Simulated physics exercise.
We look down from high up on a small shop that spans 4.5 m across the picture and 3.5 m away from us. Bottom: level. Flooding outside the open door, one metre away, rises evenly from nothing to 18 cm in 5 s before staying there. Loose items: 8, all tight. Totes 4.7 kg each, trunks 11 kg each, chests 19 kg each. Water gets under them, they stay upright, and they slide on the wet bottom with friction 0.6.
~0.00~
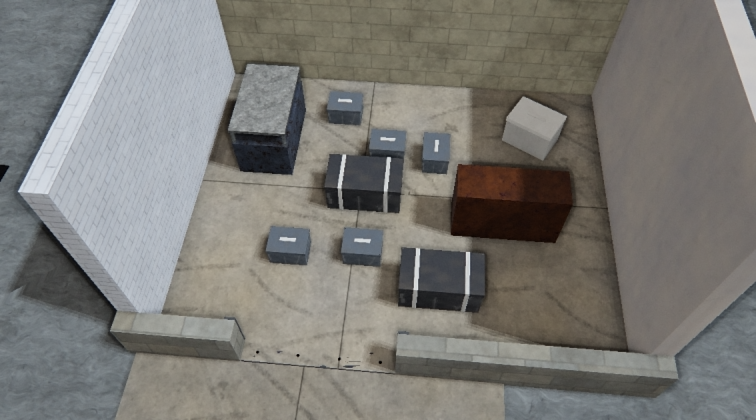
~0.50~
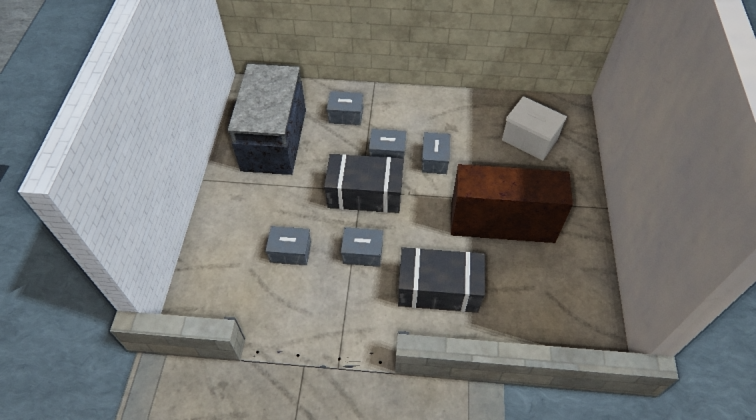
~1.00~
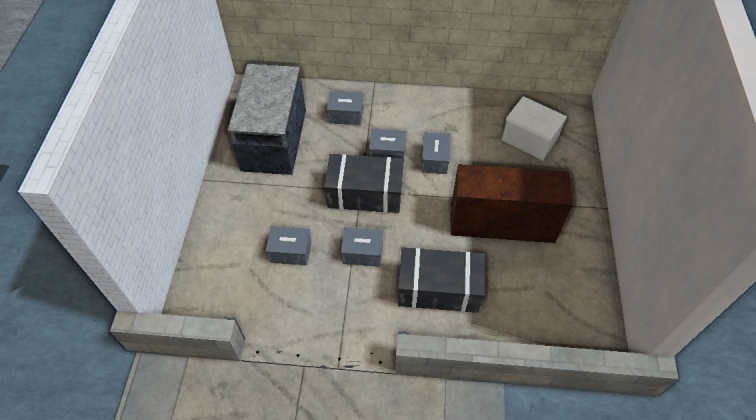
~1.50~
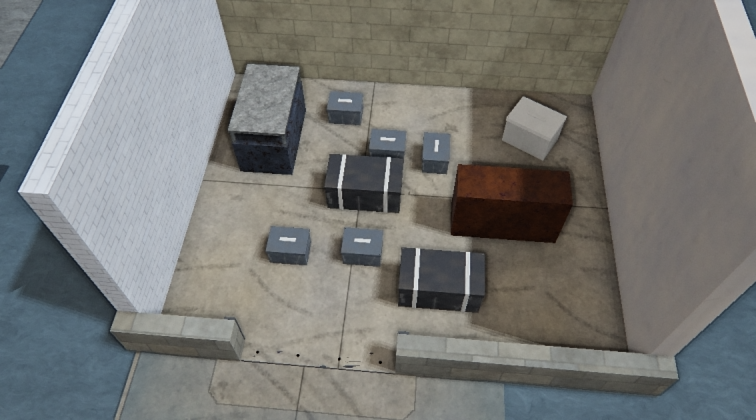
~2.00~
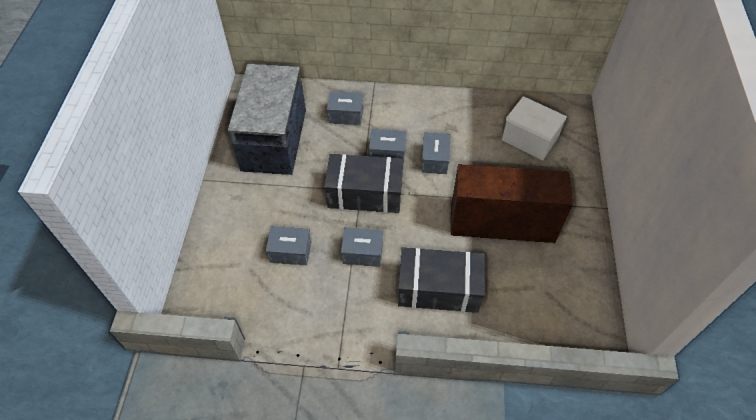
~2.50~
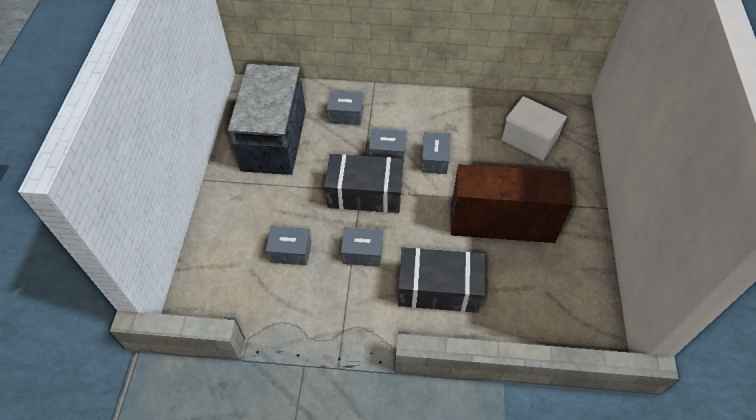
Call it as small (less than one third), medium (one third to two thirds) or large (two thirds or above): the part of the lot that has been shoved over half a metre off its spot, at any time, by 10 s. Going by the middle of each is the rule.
Large.
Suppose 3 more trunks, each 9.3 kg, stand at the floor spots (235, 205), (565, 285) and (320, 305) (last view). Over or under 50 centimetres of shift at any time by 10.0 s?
Sequence: Below the line / below the line / above the line.
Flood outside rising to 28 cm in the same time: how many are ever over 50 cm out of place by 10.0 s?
In that case 8 of them.
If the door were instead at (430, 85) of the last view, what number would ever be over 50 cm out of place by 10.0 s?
The answer then is 6.
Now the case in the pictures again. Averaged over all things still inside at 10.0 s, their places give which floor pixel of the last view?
They average out to somewhere around (469, 144).
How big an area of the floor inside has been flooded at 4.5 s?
Somewhere around 3.5 m2, roughly.
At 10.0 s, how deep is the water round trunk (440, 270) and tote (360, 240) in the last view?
I'd put it at 3 cm and 5 cm respectively.
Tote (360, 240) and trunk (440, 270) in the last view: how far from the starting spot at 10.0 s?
In turn: 200 cm, 40 cm.
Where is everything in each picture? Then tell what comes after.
A tote at (345, 101) rests on the ground; a tote at (288, 240) rests on the ground; water covers 0.0 m2; 0 of 8 have shifted, in the first frame.
A tote at (345, 101) rests on the ground; a tote at (288, 240), on the bottom; 0.0 m2 under water; 0 of 8 have shifted, in the second frame.
A tote at (345, 101), on the bottom; a tote at (288, 240), on the bottom; 0.0 m2 under water; 0 of 8 have shifted, in the third frame.
A tote at (345, 101) rests on the ground; a tote at (288, 240), on the bottom; water covers 0.0 m2; 0 of 8 have shifted, in the fourth frame.
A tote at (345, 101), on the bottom; a tote at (288, 240), on the bottom; 0.0 m2 under water; 0 of 8 have shifted, in the fifth frame.
A tote at (345, 101) rests on the ground; a tote at (288, 240), on the bottom; water covers 0.2 m2; 0 of 8 have shifted, in the sixth frame.
After 3.5 s 0 of 8 are over 50 cm from their spots; 0 afloat.
After 4.5 s 0 of 8 are over 50 cm from their spots; 0 afloat.
After 7.0 s 5 of 8 are over 50 cm from their spots; 2 afloat.
After 10.0 s 6 of 8 are over 50 cm from their spots, and 6 have been at some point; 6 afloat.
